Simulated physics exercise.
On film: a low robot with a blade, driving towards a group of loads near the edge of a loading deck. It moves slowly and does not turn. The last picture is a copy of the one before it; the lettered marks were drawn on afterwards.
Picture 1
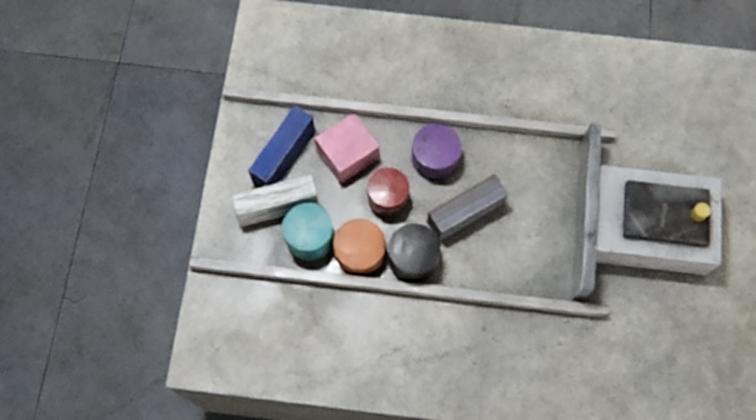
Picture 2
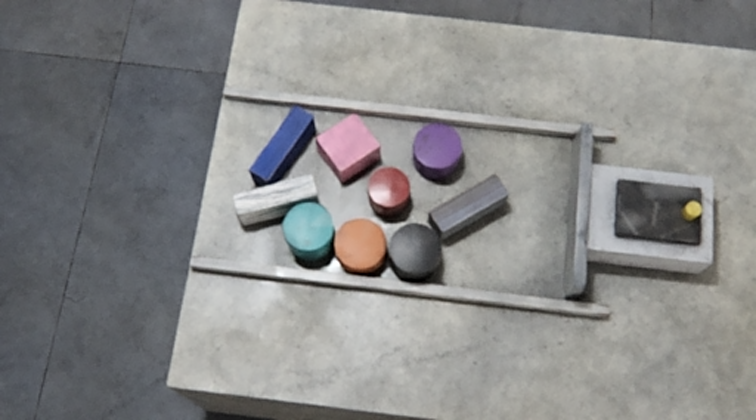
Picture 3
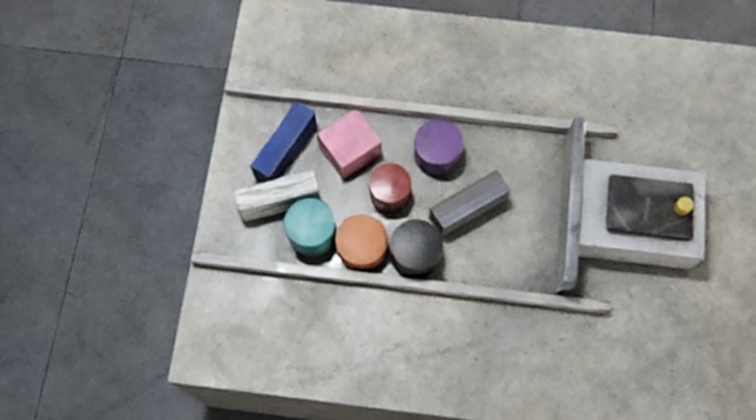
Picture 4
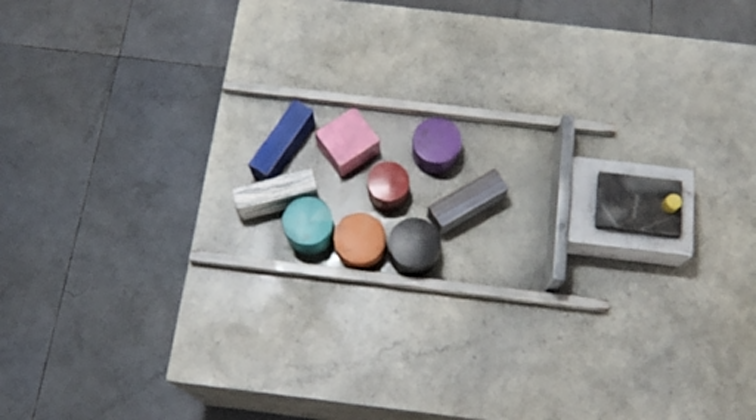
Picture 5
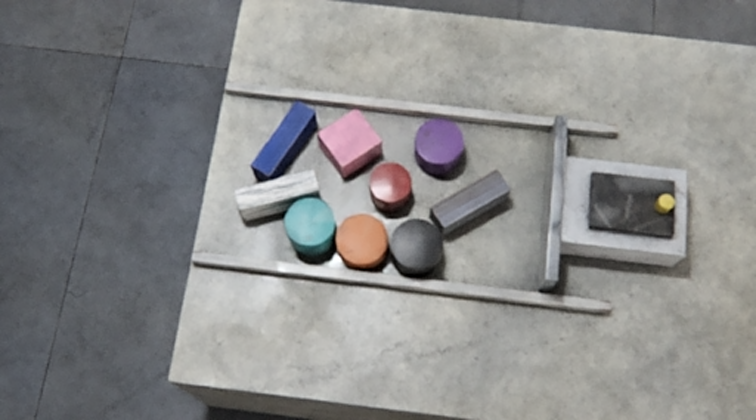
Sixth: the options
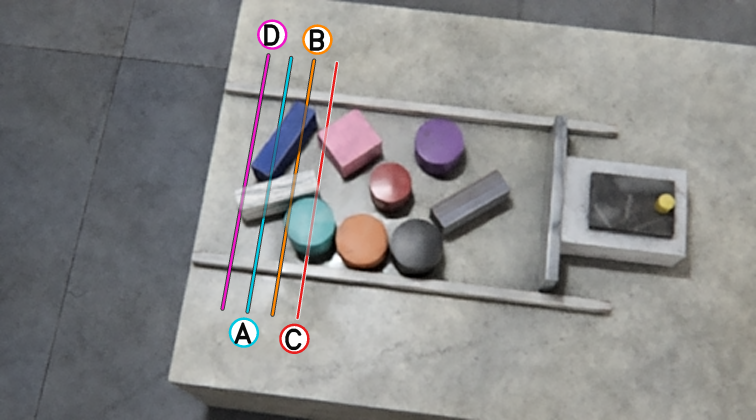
A low robot with a wide blade creeps left in a straight line between two rails on a stone-like deck, slightly closing the gap to a group of colourful canisters, sticks and a pink crate, which stay still.
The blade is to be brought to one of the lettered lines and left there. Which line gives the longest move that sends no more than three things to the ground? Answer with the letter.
As far as mark B.
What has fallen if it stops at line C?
The turquoise canister.
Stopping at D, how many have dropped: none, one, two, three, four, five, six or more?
In all, six or more.
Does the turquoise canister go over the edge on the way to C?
Yes.
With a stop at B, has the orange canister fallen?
No.
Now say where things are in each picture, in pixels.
In the first frame, robot (661, 212); black canister (414, 253); pink crate (348, 149).
In the second frame, robot (652, 210); white stick (277, 201).
In the third frame, robot (644, 206); red canister (390, 188).
In the fourth frame, robot (632, 203); grey stick (467, 202).
In the fifth frame, robot (626, 203); orange canister (362, 242); black canister (416, 249); pink crate (350, 144).
On the marked copy, A at (270, 179); B at (294, 182); C at (318, 184); D at (247, 176).
Following B. Soon after the start, robot (530, 192); purple canister (420, 137); grey stick (435, 194).
Later, robot (436, 181); turquoise canister (231, 222); blue stick (264, 139).
In the end, robot (362, 173); blue stick over the edge; turquoise canister over the edge; three fallen.
As for the rest, A drops four; C is within the limit but short; D drops six.
